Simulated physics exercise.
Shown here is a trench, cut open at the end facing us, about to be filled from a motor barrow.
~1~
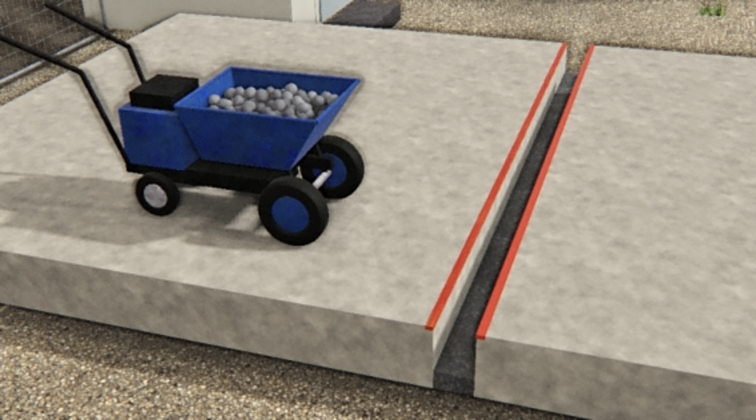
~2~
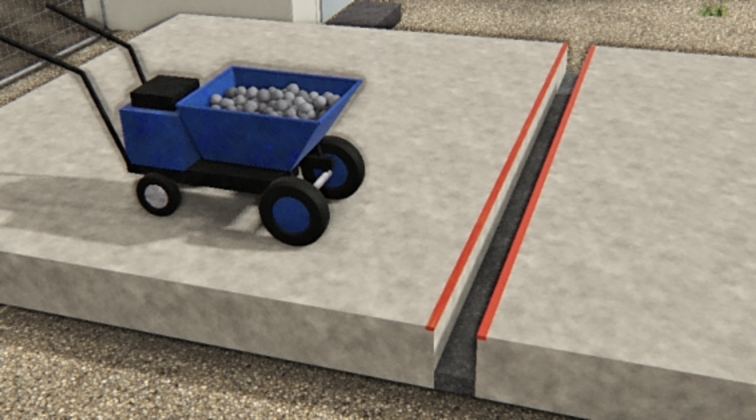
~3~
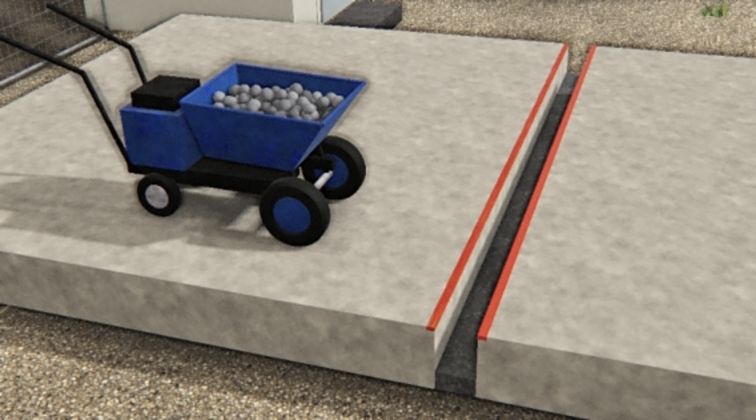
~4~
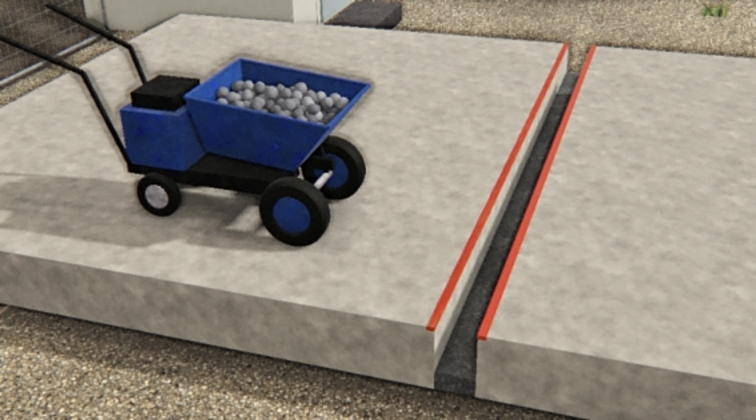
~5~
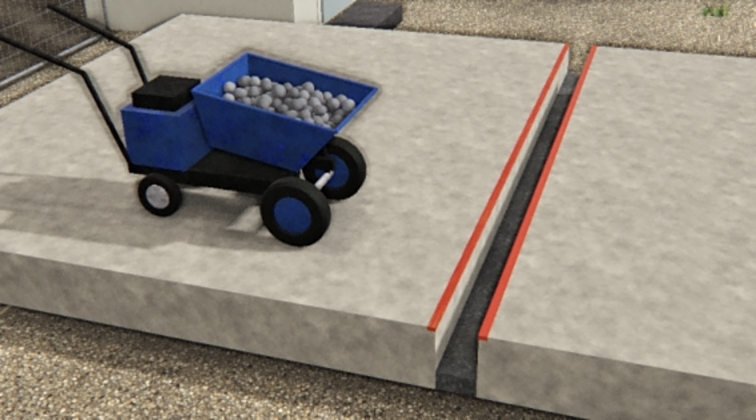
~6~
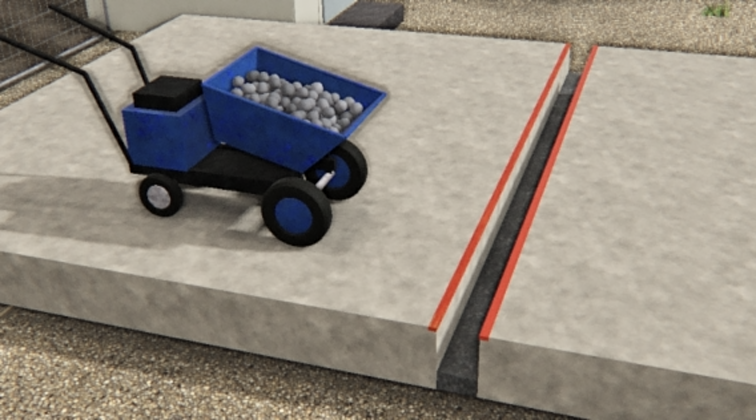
Blue motor barrow loaded with round grey cobbles standing on a concrete slab, its skip gradually tilting forward toward a red-edged trench.
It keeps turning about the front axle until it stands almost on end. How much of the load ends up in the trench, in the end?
The trench is going to be left with below half the load.
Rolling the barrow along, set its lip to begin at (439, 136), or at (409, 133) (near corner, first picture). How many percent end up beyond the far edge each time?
Roughly 80 per cent, then roughly 60 per cent.
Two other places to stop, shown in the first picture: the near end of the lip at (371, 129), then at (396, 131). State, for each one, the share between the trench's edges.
The first gives close to 80 per cent and the second 60 per cent.
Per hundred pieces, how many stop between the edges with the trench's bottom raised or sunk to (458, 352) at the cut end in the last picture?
The share comes out near 30 percent.
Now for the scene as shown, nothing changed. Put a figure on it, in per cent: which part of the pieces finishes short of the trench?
I'd say near 40 per cent, give or take.
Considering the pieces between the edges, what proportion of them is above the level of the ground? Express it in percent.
Something like 0 in a hundred.
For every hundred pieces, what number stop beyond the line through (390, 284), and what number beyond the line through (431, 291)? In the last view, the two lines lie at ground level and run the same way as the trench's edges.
Roughly 70 and 50 percent.
Soon, skip tipped steeply; all in the skip.
A while on, skip tipped right over; most in the skip; a small part short of the trench; a stray few falling.
Towards the end, skip tipped right over; about a third in the skip; about half short of the trench; about a quarter in or heaped over the trench; a stray few beyond it.
Finally, skip tipped right over; about a quarter in the skip; about half short of the trench; about a third in or heaped over the trench; a stray few beyond it.
